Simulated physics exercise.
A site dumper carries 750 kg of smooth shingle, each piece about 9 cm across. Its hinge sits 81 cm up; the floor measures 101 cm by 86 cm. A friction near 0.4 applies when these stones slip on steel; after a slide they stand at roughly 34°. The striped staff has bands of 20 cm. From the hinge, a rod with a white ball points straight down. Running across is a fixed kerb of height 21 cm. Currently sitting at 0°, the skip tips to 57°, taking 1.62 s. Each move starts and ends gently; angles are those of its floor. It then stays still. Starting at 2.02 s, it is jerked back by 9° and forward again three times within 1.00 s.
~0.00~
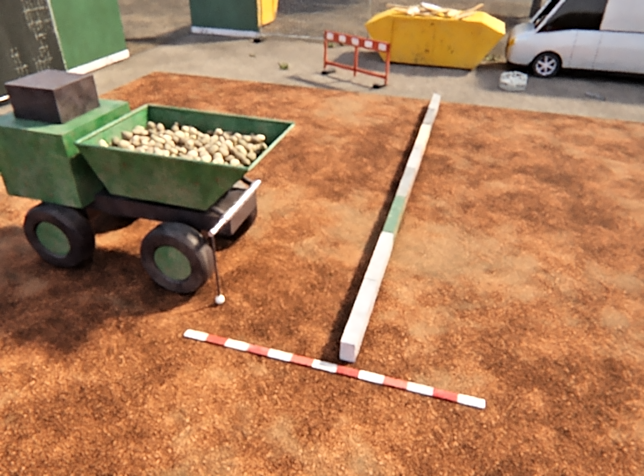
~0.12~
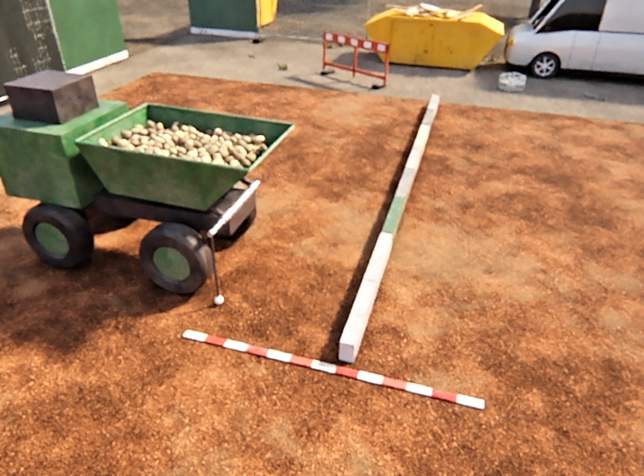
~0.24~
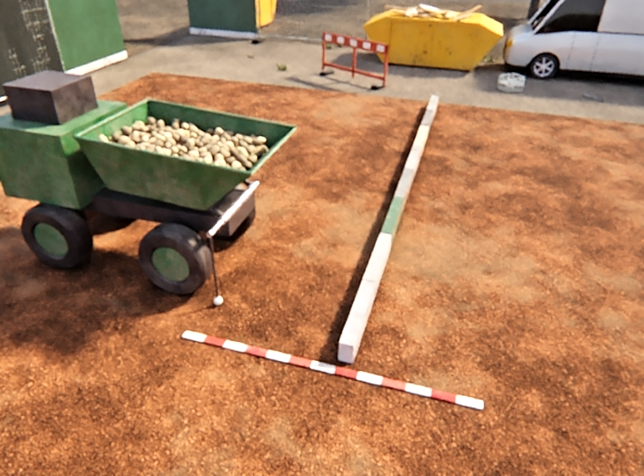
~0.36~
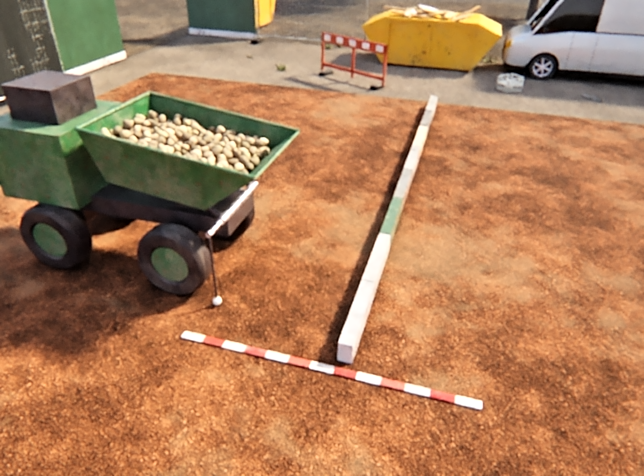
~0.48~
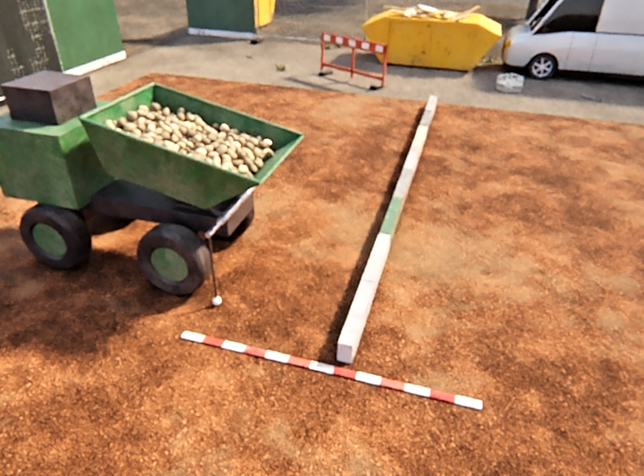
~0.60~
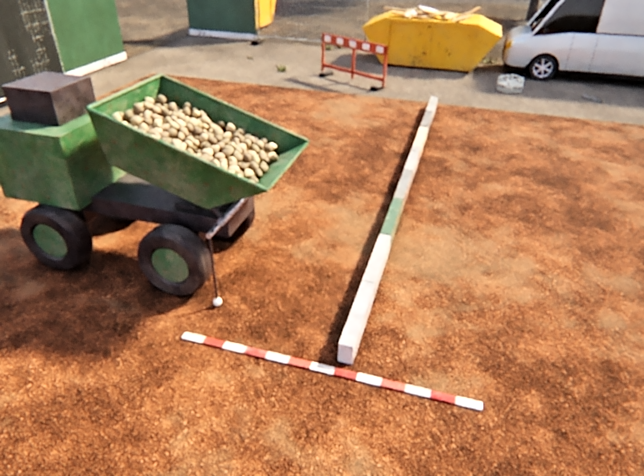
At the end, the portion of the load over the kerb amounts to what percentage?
It amounts to roughly 25 per cent.
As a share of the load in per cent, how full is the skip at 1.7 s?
Roughly 85 per cent is still inside.
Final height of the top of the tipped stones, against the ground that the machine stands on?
Roughly 38 cm above ground level.
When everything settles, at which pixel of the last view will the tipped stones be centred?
The tipped stones centre close to (343, 286).
After 1.2 s the floor is at 48°; 100 % in the skip; the foremost stones are at (287, 192).
After 1.7 s the floor is at 57°; 87 % in the skip, 13 % on this side of the kerb; the foremost stones are at (351, 254).
After 3.5 s the floor is at 57°; 17 % in the skip, 58 % on this side of the kerb, 25 % over the kerb; the foremost stones are at (614, 360).
After 6.3 s the floor is at 57°; 0 % in the skip, 75 % on this side of the kerb, 25 % over the kerb; the foremost stones are at (616, 360).
